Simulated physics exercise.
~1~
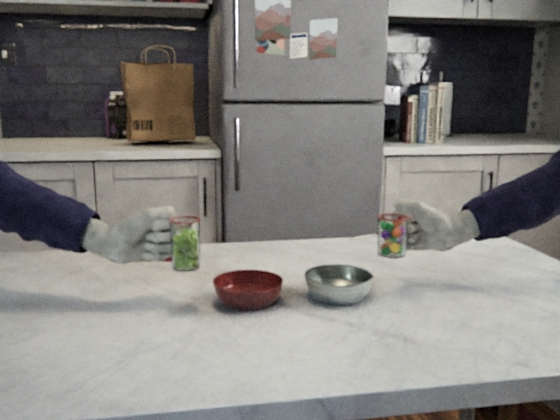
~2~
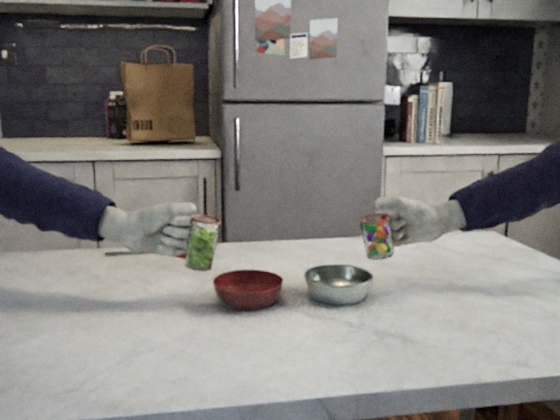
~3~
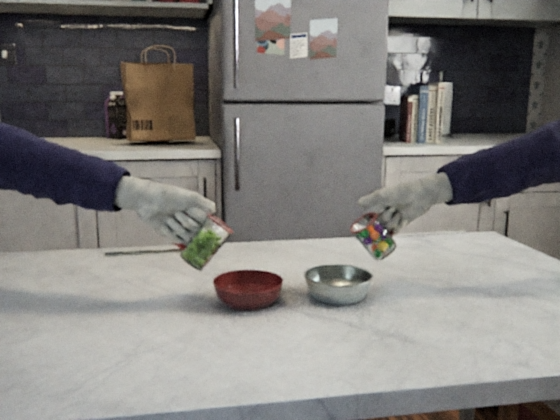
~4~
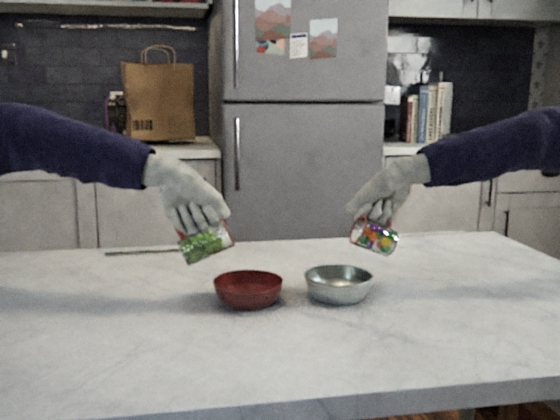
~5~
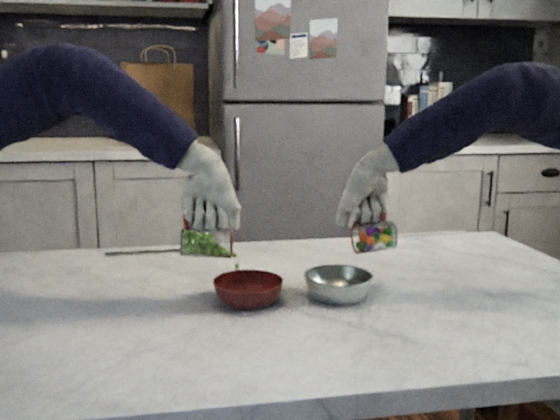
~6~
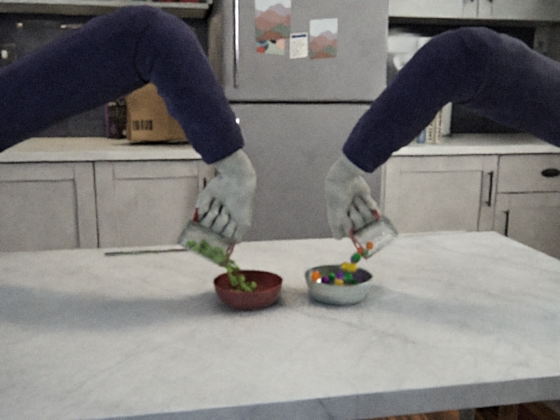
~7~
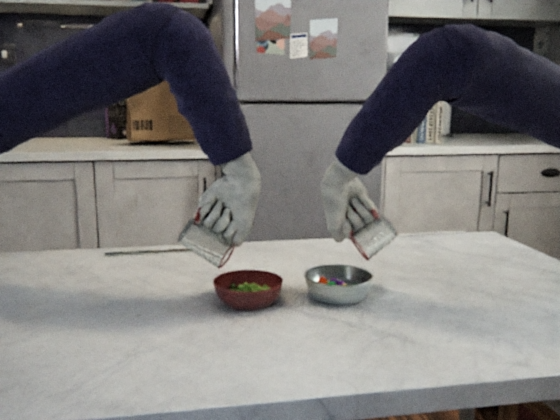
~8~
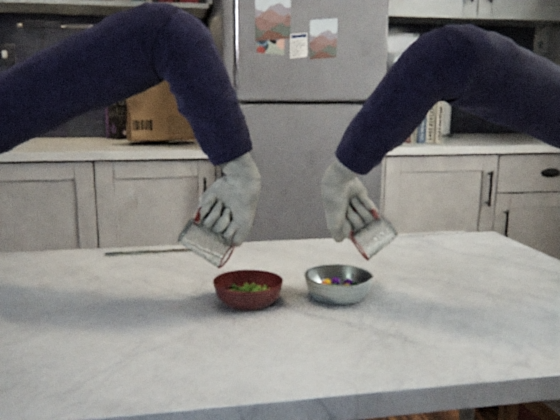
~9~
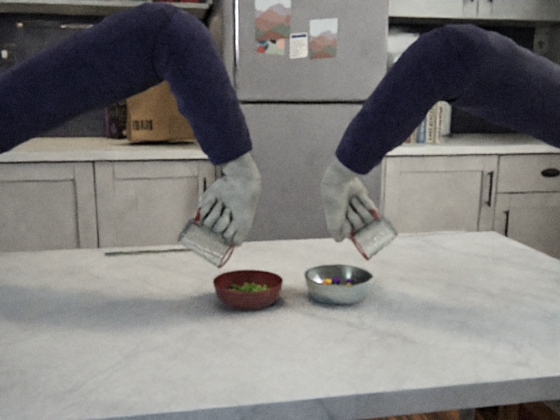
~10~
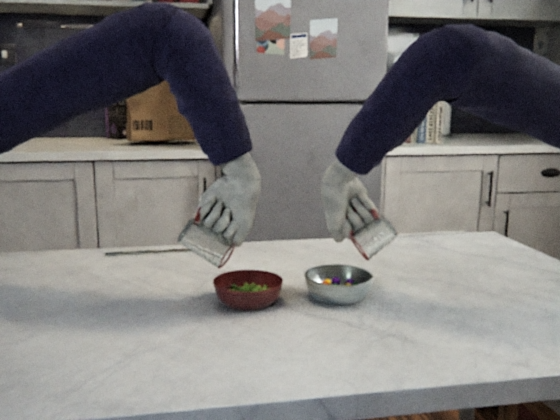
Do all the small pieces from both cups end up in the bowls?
Yes, the green pieces all end up in the red bowl and the colorful ones all end up in the metal bowl, with none on the counter.
On a pale kitchen counter, two gloved hands brought clear cups inward and tipped them over, pouring small green pieces into the red bowl on the left and colorful ones into the metal bowl on the right, and everything stayed in the bowls.
